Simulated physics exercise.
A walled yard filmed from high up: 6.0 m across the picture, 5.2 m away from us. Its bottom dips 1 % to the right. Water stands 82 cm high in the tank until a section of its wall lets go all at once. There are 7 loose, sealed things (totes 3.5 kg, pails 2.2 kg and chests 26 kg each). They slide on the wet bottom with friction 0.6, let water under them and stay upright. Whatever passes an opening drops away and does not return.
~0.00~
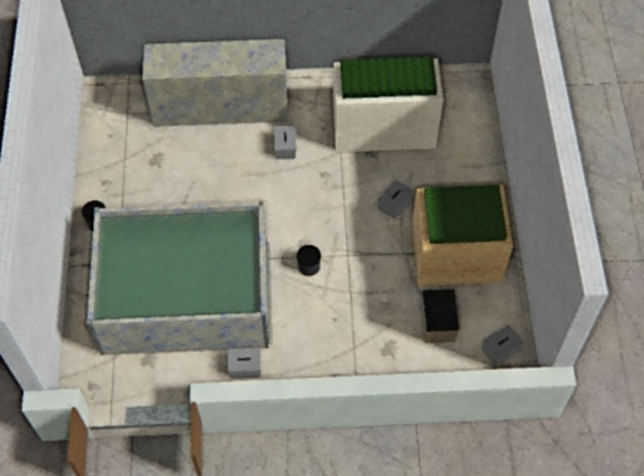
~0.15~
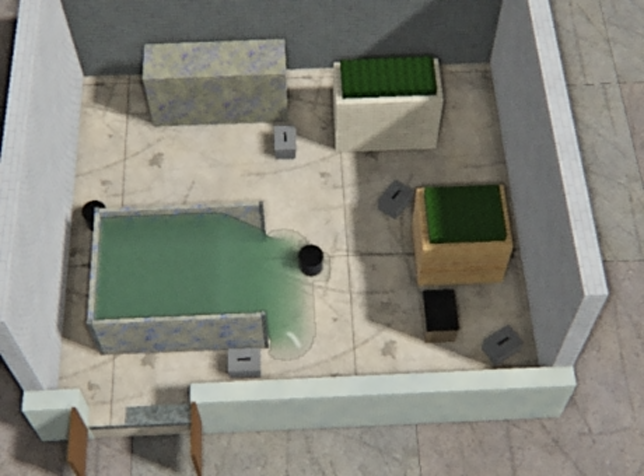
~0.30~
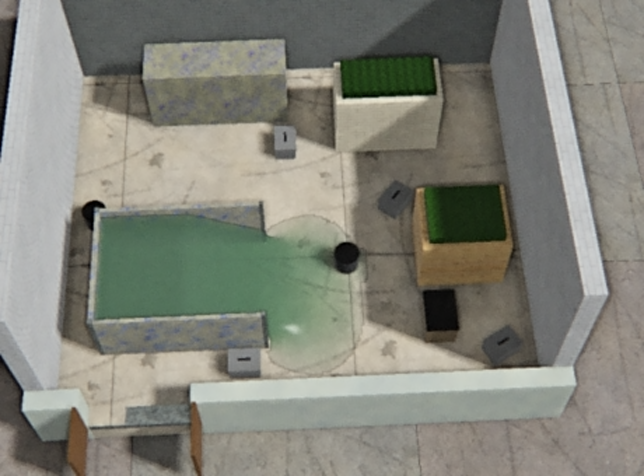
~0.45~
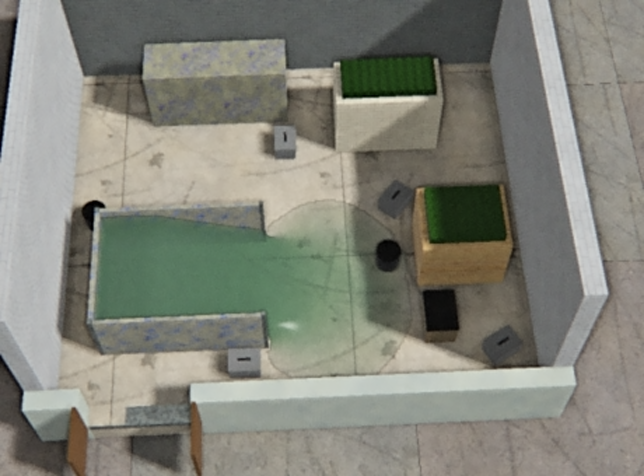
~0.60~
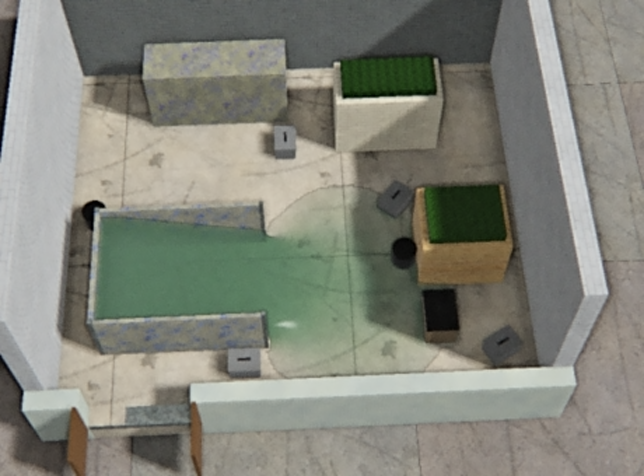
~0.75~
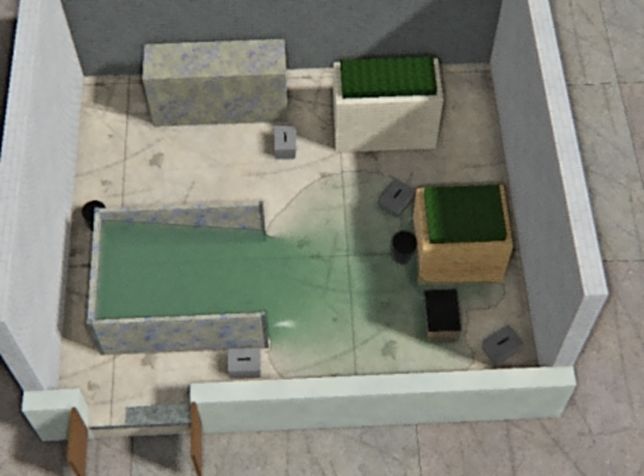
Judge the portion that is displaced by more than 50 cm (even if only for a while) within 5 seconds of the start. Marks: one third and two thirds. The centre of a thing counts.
Share: Two thirds or more.
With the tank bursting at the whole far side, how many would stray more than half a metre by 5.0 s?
Then 3.
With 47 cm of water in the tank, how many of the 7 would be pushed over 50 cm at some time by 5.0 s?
In that case 5 of them.
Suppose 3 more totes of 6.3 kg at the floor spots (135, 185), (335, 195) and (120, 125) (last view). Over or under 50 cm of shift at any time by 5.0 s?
In turn: Under, past it, under.
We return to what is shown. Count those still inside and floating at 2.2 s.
3 of them.
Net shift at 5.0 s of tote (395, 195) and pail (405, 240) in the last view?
In that order: 200 cm, 250 cm.
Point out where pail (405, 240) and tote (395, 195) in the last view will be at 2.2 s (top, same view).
Around (494, 128) and (467, 97).
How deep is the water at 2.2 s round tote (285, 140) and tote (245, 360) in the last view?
Roughly 0 and 0 cm.
After 1.1 s 2 of 7 are over 50 cm from their spots; 2 afloat.
After 2.2 s 2 of 7 are over 50 cm from their spots; 3 afloat.
After 3.5 s 5 of 7 are over 50 cm from their spots; 4 afloat.
After 5.0 s 6 of 7 are over 50 cm from their spots, and 6 have been at some point; 5 afloat.
